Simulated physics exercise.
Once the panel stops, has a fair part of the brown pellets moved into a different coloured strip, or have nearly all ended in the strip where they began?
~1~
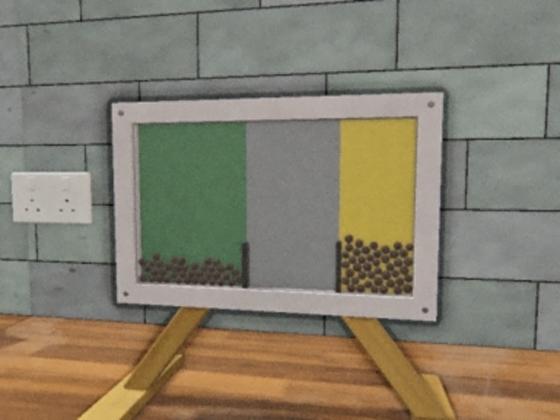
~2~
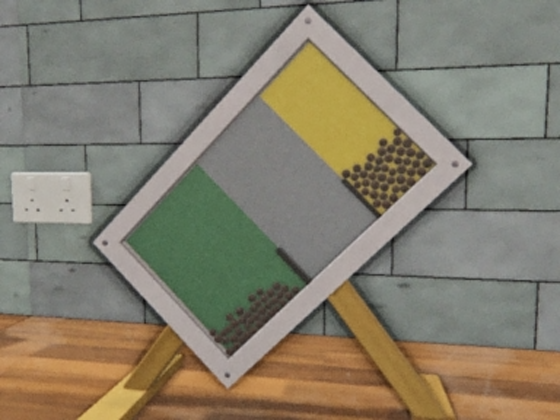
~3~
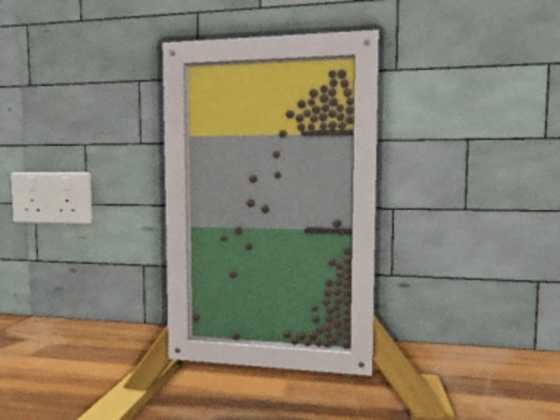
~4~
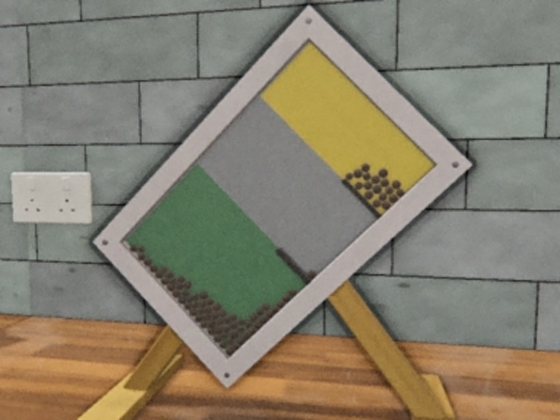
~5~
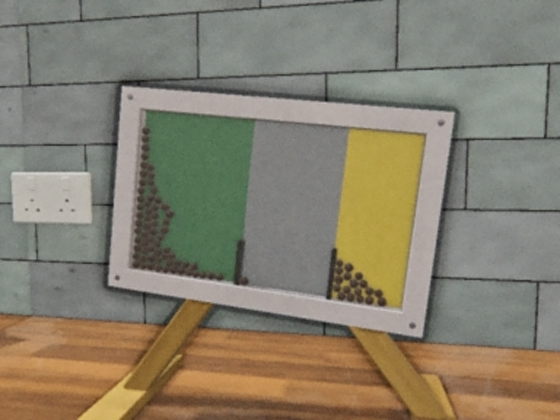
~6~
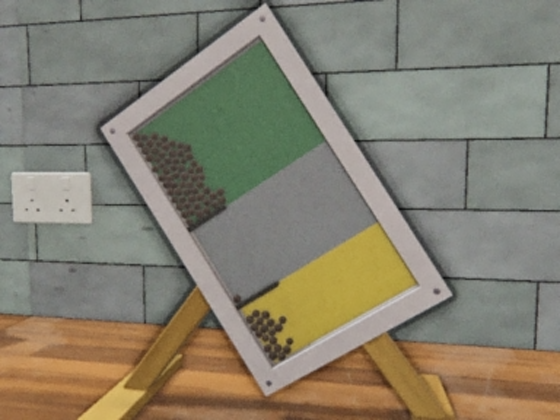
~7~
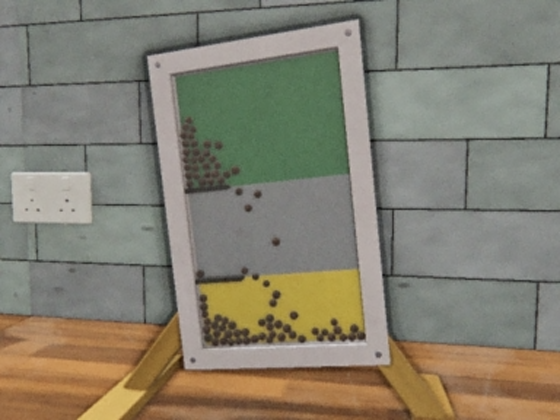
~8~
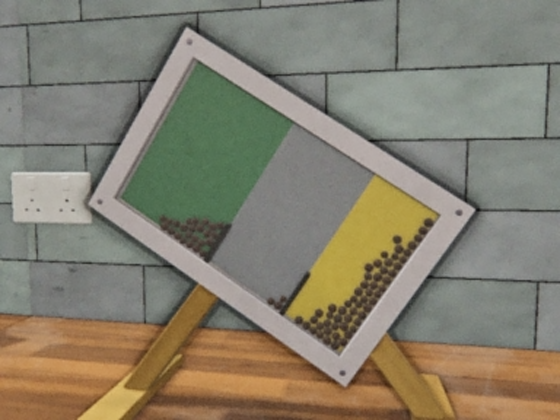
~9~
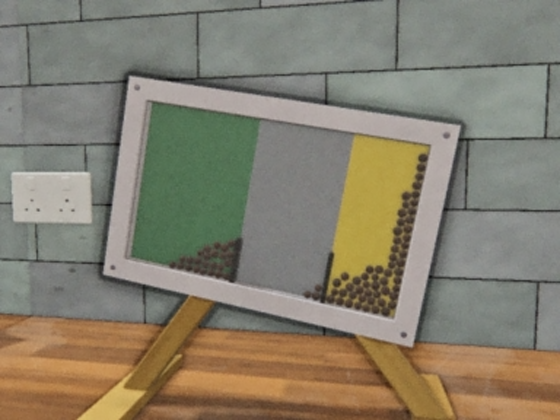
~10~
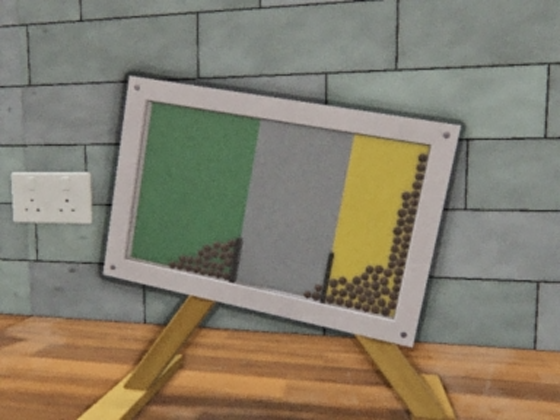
A fair part of the pellets, though less than half, ends in a different strip. Pellets cross the grey middle as the panel stands on end each way, and the rest finish in the colour where they began.
A framed three-coloured panel tips anticlockwise, swings clockwise, and rests slightly tilted, most pellets in yellow.
